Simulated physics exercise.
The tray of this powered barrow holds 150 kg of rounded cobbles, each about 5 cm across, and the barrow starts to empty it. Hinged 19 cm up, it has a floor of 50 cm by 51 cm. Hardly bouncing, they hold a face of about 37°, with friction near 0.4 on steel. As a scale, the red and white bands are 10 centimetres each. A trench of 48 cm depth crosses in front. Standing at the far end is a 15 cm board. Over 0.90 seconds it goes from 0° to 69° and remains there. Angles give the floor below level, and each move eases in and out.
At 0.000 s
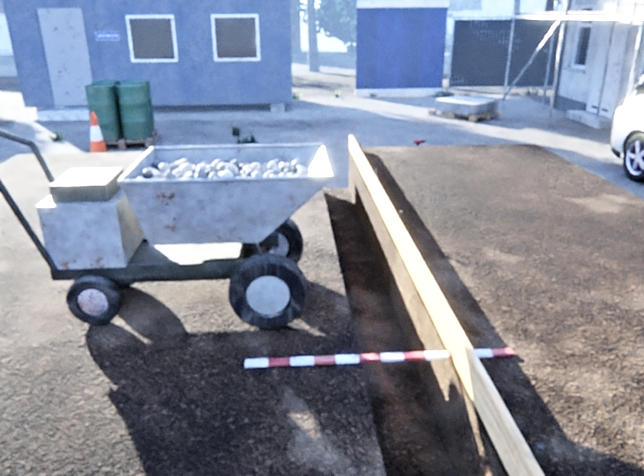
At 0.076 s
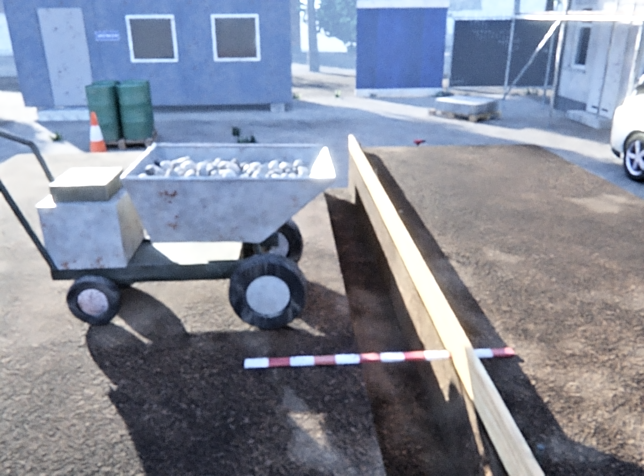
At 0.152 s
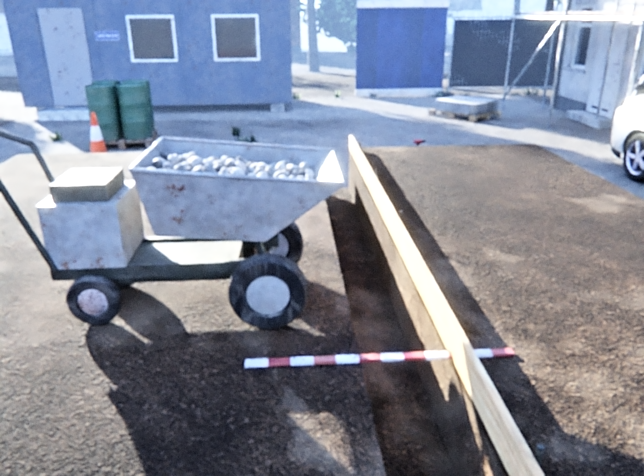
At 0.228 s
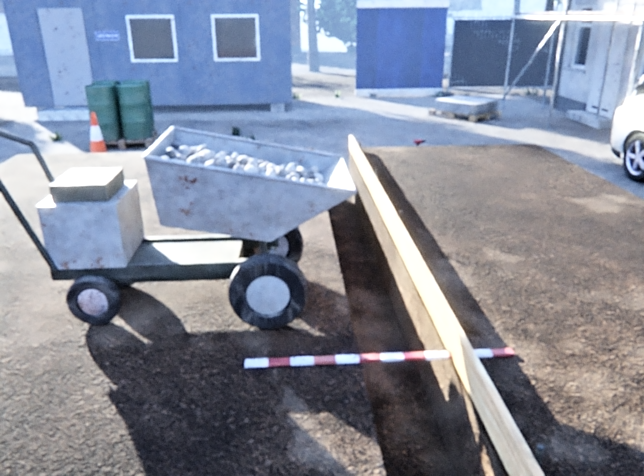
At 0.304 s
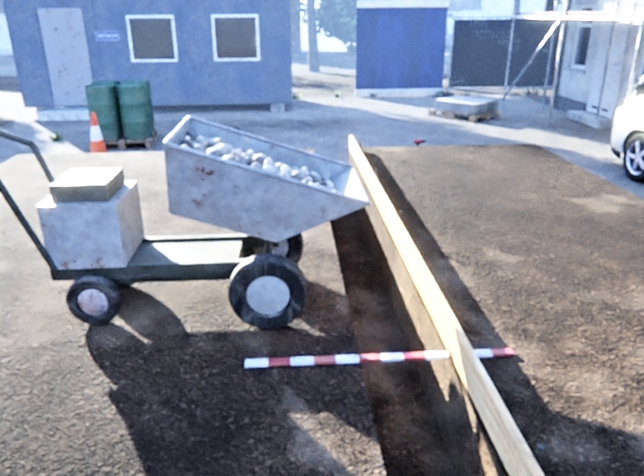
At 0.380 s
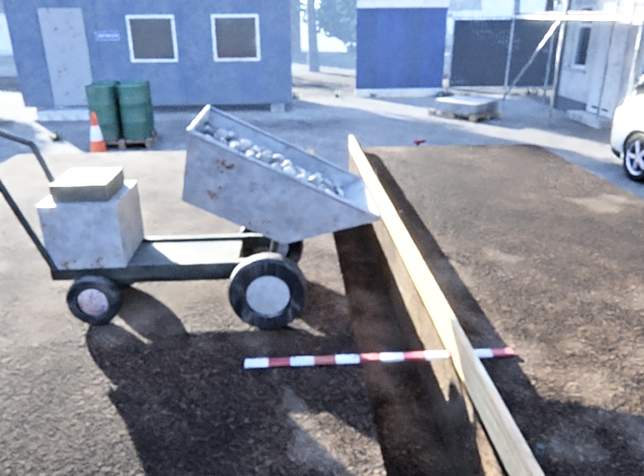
A grey metal tray of rounded stones on a wheeled barrow tilts steadily down toward the right.
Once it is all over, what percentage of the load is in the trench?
Roughly 76 percent of the load is in the trench.
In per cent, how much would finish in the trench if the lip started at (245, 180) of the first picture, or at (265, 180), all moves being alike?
Close to 85 percent in the first case, 100 percent in the second.
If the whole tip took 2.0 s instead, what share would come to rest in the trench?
Something close to 85 per cent.
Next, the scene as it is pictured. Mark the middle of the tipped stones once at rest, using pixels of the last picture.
Near (398, 353).
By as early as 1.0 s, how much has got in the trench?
I'd put it near 25 per cent.
After 0.7 s the floor is at 59°; 100 % in the tray; the foremost stones are at (388, 253).
After 1.0 s the floor is at 69°; 70 % in the tray, 23 % in the trench, 7 % past the trench; the foremost stones are at (467, 277).
After 1.4 s the floor is at 69°; 27 % in the tray, 50 % in the trench, 23 % past the trench; the foremost stones are at (560, 285).
After 3.3 s the floor is at 69°; 0 % in the tray, 76 % in the trench, 24 % past the trench; the foremost stones are at (638, 276).
